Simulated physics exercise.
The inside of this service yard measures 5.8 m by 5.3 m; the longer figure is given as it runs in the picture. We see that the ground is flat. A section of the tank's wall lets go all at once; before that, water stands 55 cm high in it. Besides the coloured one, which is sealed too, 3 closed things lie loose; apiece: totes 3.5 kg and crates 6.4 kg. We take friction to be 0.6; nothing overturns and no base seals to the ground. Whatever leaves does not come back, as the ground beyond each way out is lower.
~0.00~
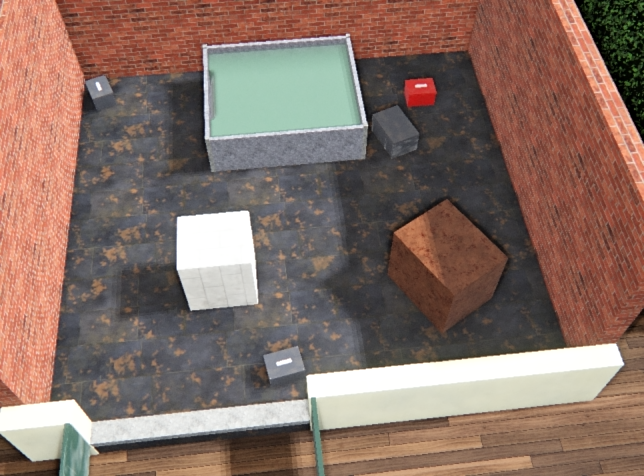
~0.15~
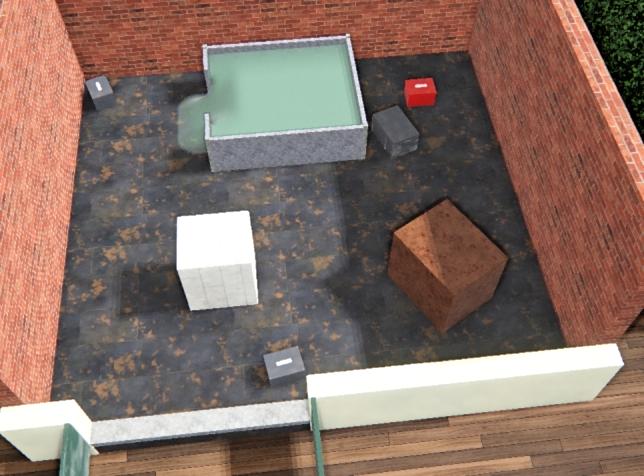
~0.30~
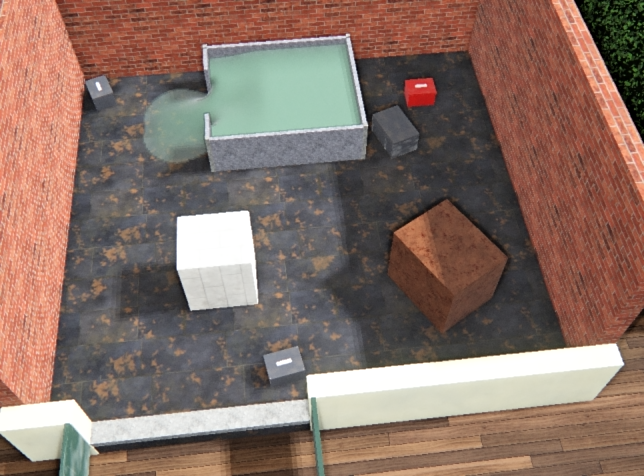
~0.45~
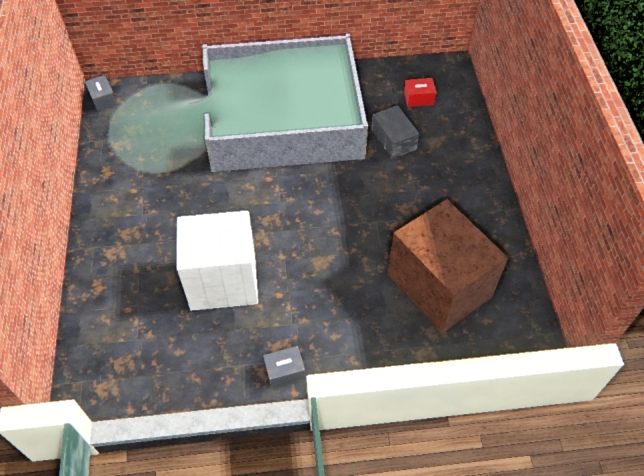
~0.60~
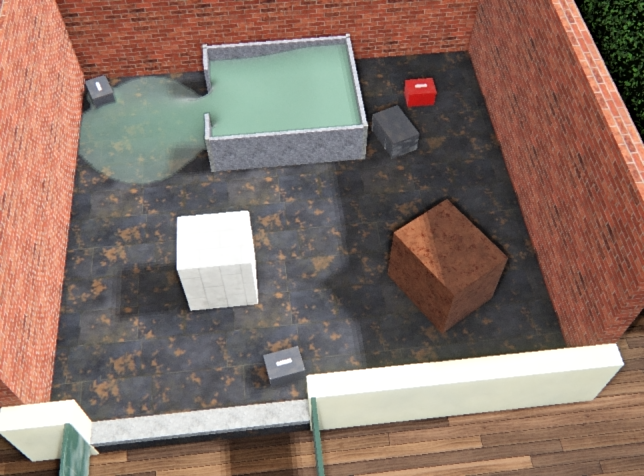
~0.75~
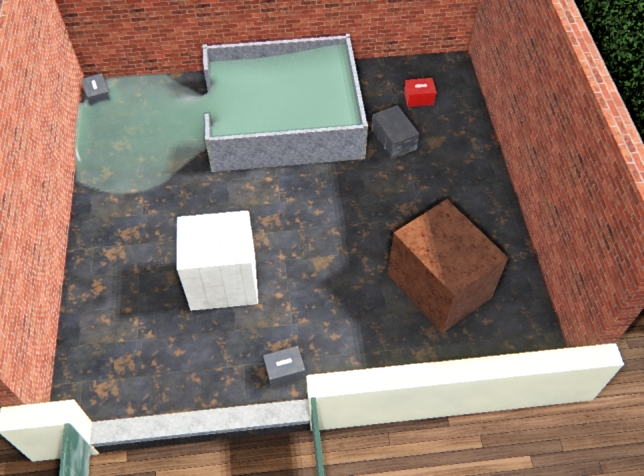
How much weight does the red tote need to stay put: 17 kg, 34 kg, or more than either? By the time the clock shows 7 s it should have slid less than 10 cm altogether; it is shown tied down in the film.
Light is plenty.
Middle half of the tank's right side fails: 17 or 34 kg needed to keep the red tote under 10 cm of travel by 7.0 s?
With that failure, no mass keeps it.
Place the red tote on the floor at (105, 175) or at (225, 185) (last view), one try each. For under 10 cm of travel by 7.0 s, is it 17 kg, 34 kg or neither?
Taking the two tries in order, both fall short and even the light one works.
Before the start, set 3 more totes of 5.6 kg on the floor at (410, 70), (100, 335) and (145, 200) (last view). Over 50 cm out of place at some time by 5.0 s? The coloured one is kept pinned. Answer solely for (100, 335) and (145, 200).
One after the other: Goes beyond it, then goes beyond it.
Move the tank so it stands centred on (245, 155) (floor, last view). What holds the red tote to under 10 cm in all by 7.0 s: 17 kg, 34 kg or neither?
Then it turns out the lighter mass already works.
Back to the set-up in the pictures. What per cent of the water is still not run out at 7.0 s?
Around 76 % of the water.
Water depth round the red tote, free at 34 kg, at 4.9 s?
Close to 1 cm deep.
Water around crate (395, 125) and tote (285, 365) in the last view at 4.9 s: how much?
Depths: Near 0 cm, then near 1 cm.
After 1.4 s the red tote would be 0 cm from its start with 17 kg and 0 cm from its start with 34 kg; 0 cm of water round it then.
After 3.1 s the red tote would be 0 cm from its start with 17 kg and 0 cm from its start with 34 kg; 0 cm of water round it then.
After 4.9 s the red tote would be 0 cm from its start with 17 kg and 0 cm from its start with 34 kg; 1 cm of water round it then.
After 7.0 s the red tote would be 0 cm from its start with 17 kg and 0 cm from its start with 34 kg; 2 cm of water round it then.
